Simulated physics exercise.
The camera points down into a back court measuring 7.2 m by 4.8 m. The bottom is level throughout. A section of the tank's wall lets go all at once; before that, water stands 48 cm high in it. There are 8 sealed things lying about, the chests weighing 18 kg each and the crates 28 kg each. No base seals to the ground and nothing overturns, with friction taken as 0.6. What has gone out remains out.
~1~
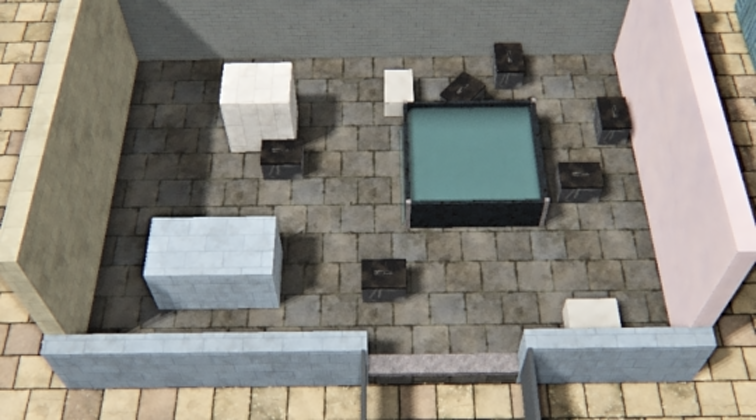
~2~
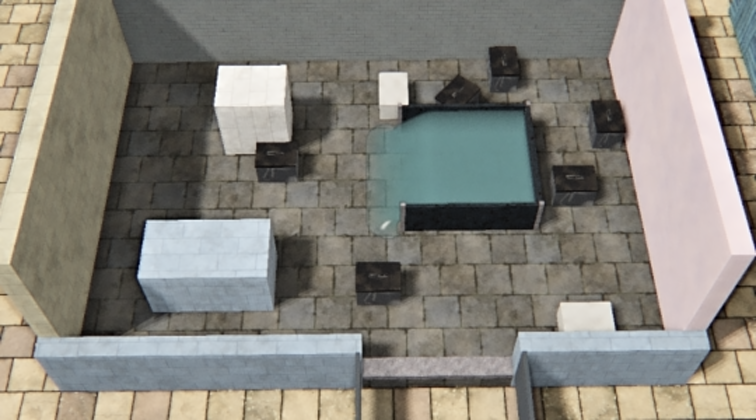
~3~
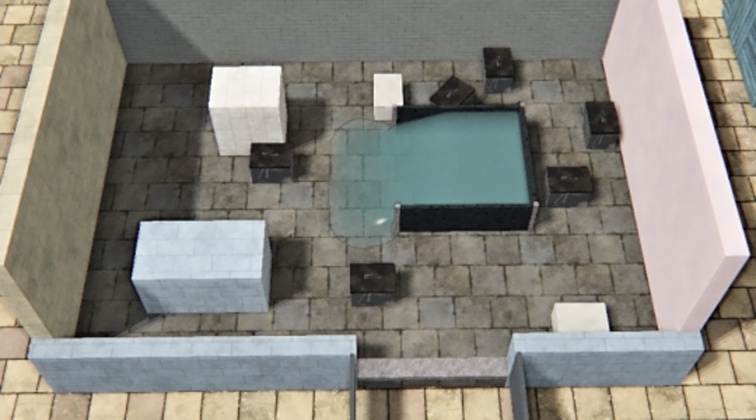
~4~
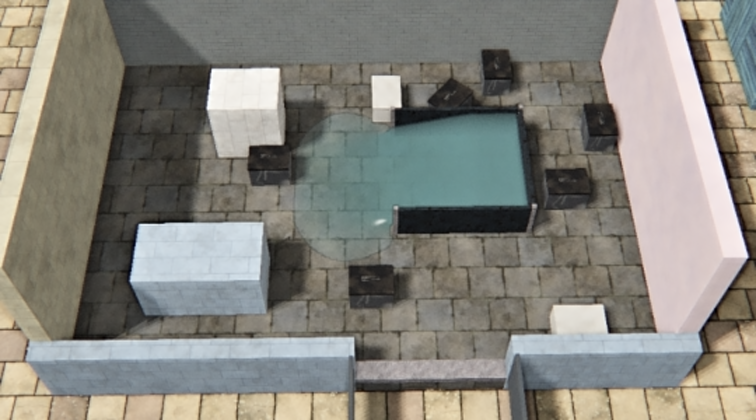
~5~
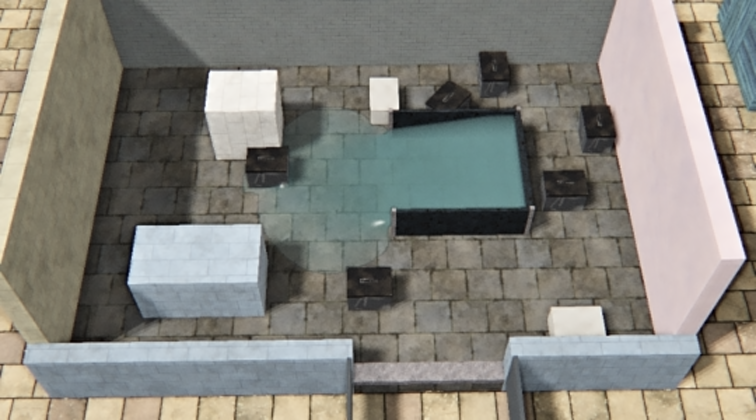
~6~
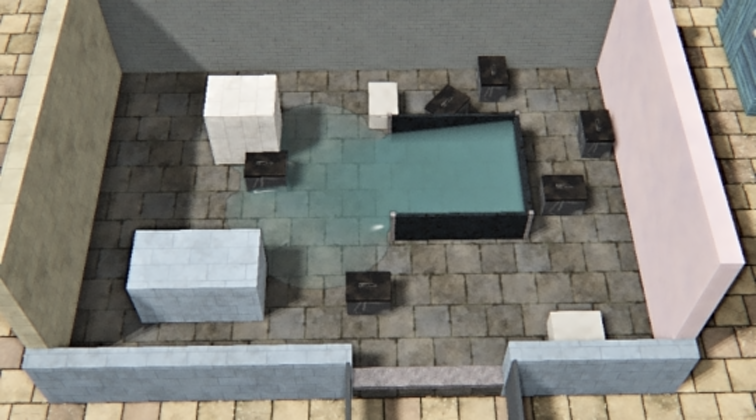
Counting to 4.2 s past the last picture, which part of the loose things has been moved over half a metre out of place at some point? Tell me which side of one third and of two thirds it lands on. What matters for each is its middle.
The fraction stays beneath a third.
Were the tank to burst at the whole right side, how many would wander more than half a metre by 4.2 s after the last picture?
Result: 5.
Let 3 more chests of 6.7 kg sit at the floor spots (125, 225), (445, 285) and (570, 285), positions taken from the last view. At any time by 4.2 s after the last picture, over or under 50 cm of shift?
Answers in order are crosses the line, does not cross and does not cross.
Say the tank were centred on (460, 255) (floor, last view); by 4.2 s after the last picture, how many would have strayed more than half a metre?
The count would be 2.
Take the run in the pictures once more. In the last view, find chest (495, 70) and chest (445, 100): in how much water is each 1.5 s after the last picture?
Close to 0 and 0 centimetres.
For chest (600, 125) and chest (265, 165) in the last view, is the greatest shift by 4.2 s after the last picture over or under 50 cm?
Within half a metre, then beyond half a metre.
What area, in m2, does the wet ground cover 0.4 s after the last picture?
Wet: Near 10.0 m2.
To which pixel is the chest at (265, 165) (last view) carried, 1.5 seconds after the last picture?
About (117, 194), give or take.
Then, 0.4 s after the last picture 0 of 8 are over 50 cm from their spots; 0 afloat.
Then, 1.5 s after the last picture 1 of 8 are over 50 cm from their spots; 0 afloat.
Then, 2.8 s after the last picture 1 of 8 are over 50 cm from their spots; 1 afloat.
Then, 4.2 s after the last picture 1 of 8 are over 50 cm from their spots, and 1 have been at some point; 0 afloat.
